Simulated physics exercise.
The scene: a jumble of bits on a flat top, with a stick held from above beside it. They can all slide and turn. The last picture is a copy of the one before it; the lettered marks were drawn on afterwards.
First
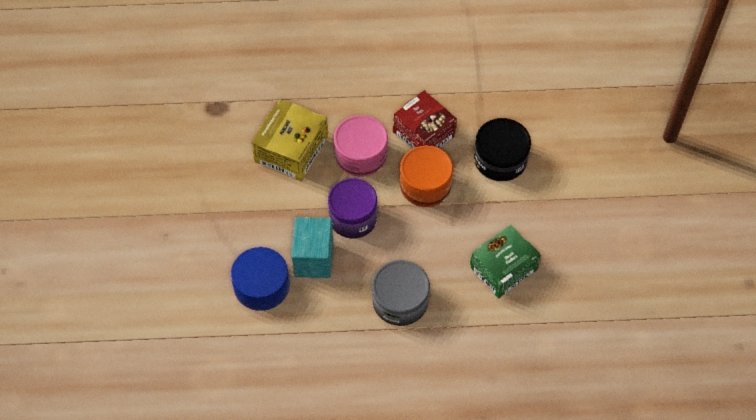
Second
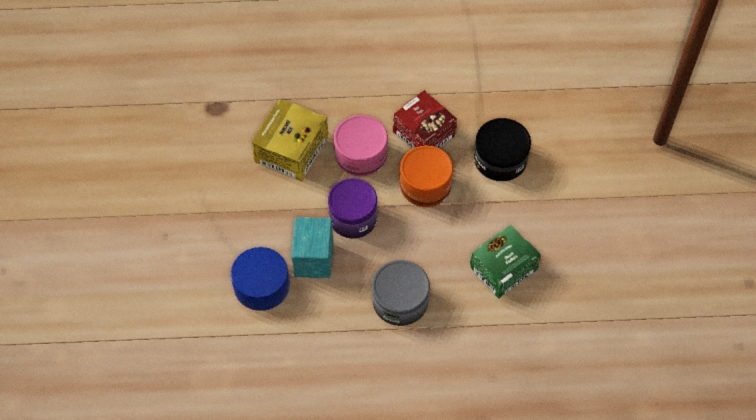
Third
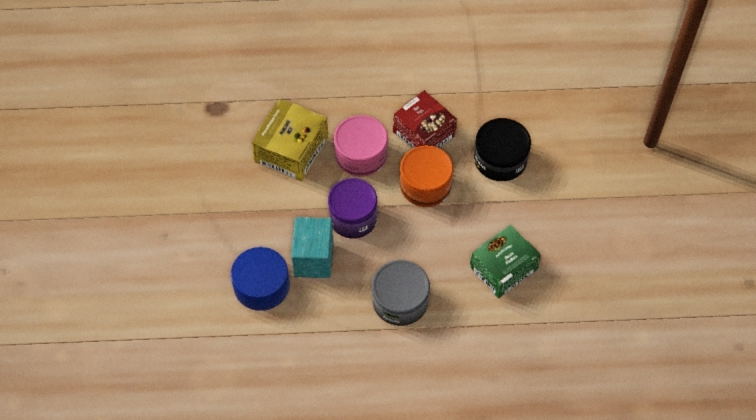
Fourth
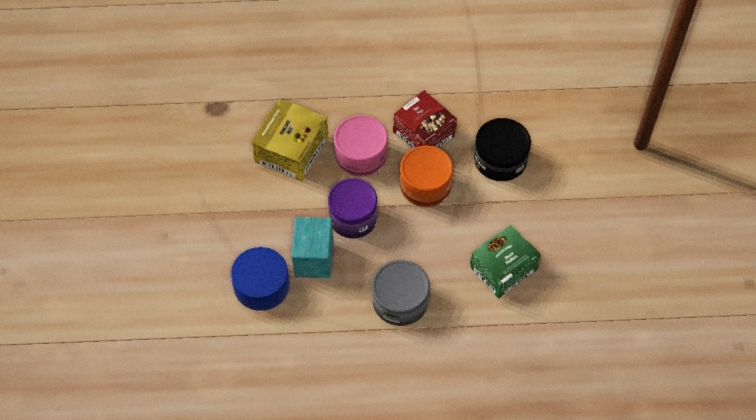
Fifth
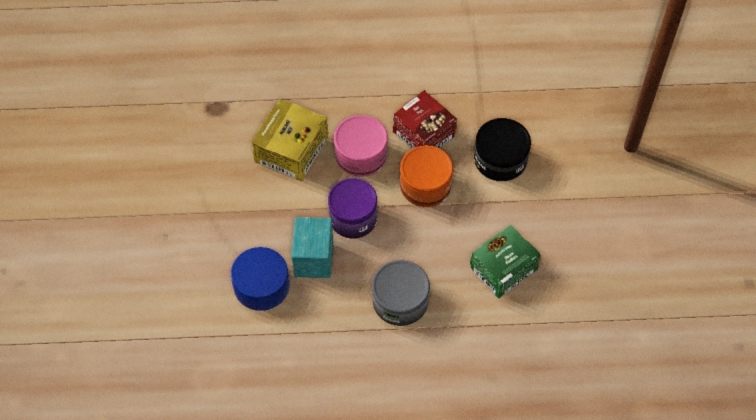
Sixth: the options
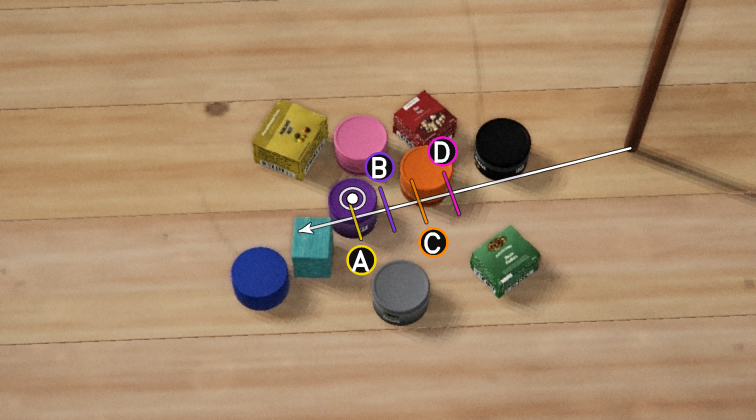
In the video, a thin brown stick moves slowly leftward at the upper right of a light wooden surface, while a cluster of colourful round tubs, small packets and a turquoise block stays still beside it.
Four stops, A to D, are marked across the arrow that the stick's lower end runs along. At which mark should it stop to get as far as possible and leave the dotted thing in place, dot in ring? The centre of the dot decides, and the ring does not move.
At B, and not beyond.
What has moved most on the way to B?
The orange tub.
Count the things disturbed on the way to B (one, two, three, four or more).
Three.
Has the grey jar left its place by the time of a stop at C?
No.
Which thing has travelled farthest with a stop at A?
The orange tub.
On the marked copy, A at (355, 218); B at (387, 209); C at (419, 201); D at (451, 194); the arrow from (631, 148) to (299, 231); the white dot at (353, 199).
Taking B. A third of the way, foot of the stick (544, 171).
Two thirds of the way, foot of the stick (455, 194); black jar (485, 145).
When it is over, foot of the stick (387, 210); orange tub (378, 174); black jar (485, 145); the dot is still in its ring.
As for the rest, A shifts the dotted thing to (322, 213); C keeps the dot in but is short; D keeps the dot in but is short.
